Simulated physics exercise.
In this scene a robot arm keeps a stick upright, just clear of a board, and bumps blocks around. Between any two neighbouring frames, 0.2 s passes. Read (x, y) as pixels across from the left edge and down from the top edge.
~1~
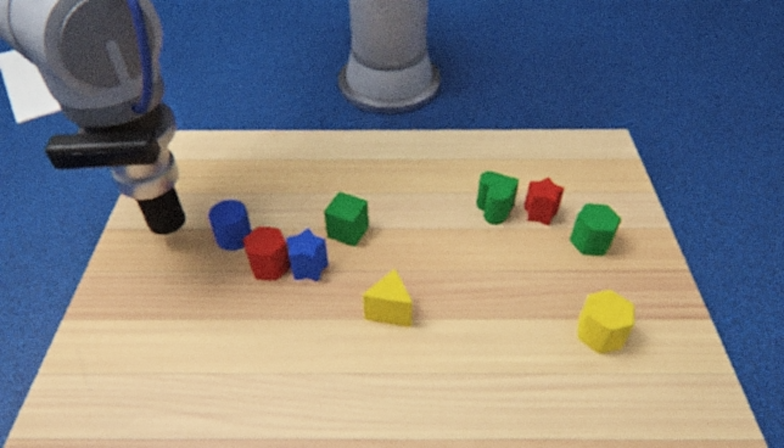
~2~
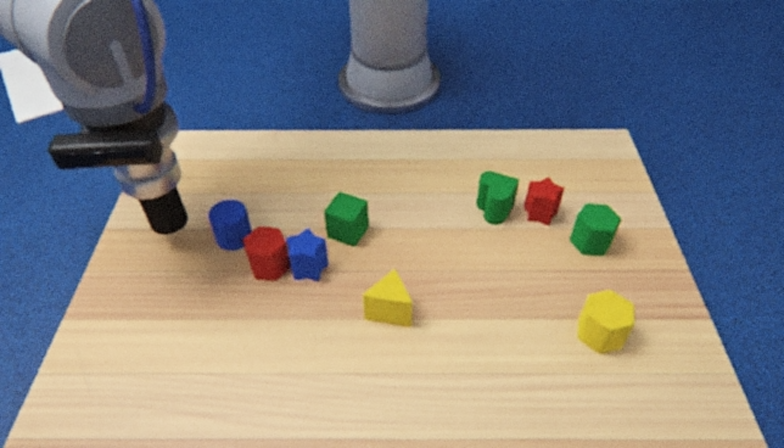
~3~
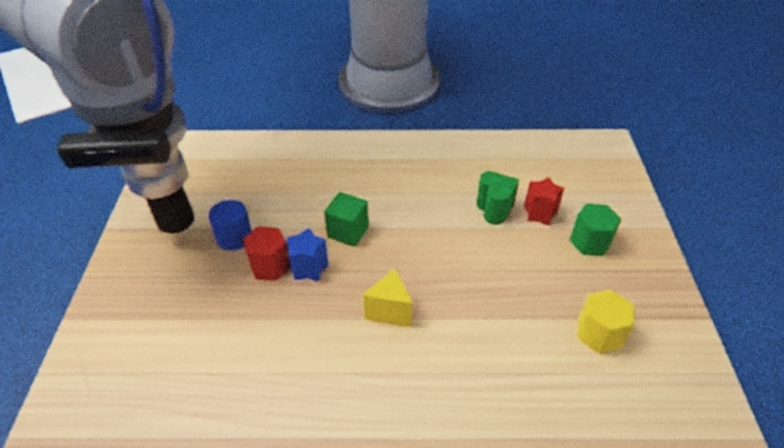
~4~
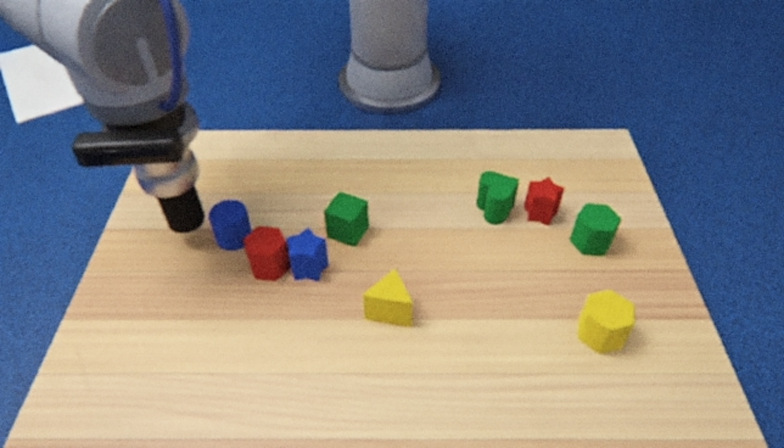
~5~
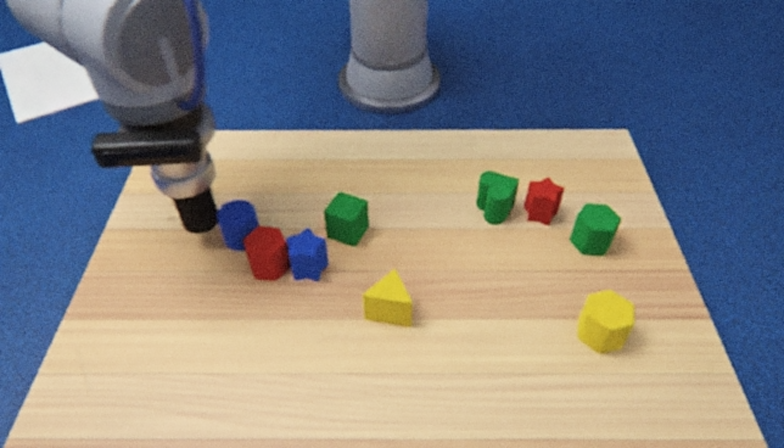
On a light wooden board over a blue surface, a robot arm moves its black-tipped stick slowly right toward a blue cylinder among scattered red, blue, green and yellow blocks, then nudges the cylinder slightly right while the others stay still.
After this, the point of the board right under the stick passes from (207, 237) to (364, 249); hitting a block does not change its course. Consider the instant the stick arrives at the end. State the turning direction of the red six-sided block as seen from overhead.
If we look at it from overhead, the red six-sided block pivots clockwise.
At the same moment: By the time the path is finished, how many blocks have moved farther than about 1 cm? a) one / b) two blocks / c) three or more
Letter c.
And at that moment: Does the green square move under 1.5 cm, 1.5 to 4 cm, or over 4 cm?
Answer: More than 4 cm.
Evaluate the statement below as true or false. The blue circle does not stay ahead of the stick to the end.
False.
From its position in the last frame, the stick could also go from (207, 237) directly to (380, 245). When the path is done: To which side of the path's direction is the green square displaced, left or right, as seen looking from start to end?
Facing from start to end, it will go to the left.
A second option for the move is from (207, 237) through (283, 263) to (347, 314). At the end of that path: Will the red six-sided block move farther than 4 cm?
Yes, it checks out.
What follows on the original path. One third of the way, stick at (255, 224); blue circle at (291, 211); red six-sided block at (267, 241).
Two thirds of the way, stick at (309, 228); blue circle at (345, 219); red six-sided block at (278, 245), turned 60° clockwise; blue star at (317, 249), turned 30° anticlockwise; green square at (377, 205), turned 65° anticlockwise.
At the end, stick at (362, 233); blue circle at (400, 223); red six-sided block at (278, 245), turned 60° clockwise; blue star at (317, 249), turned 30° anticlockwise; green square at (407, 198), turned 100° anticlockwise.
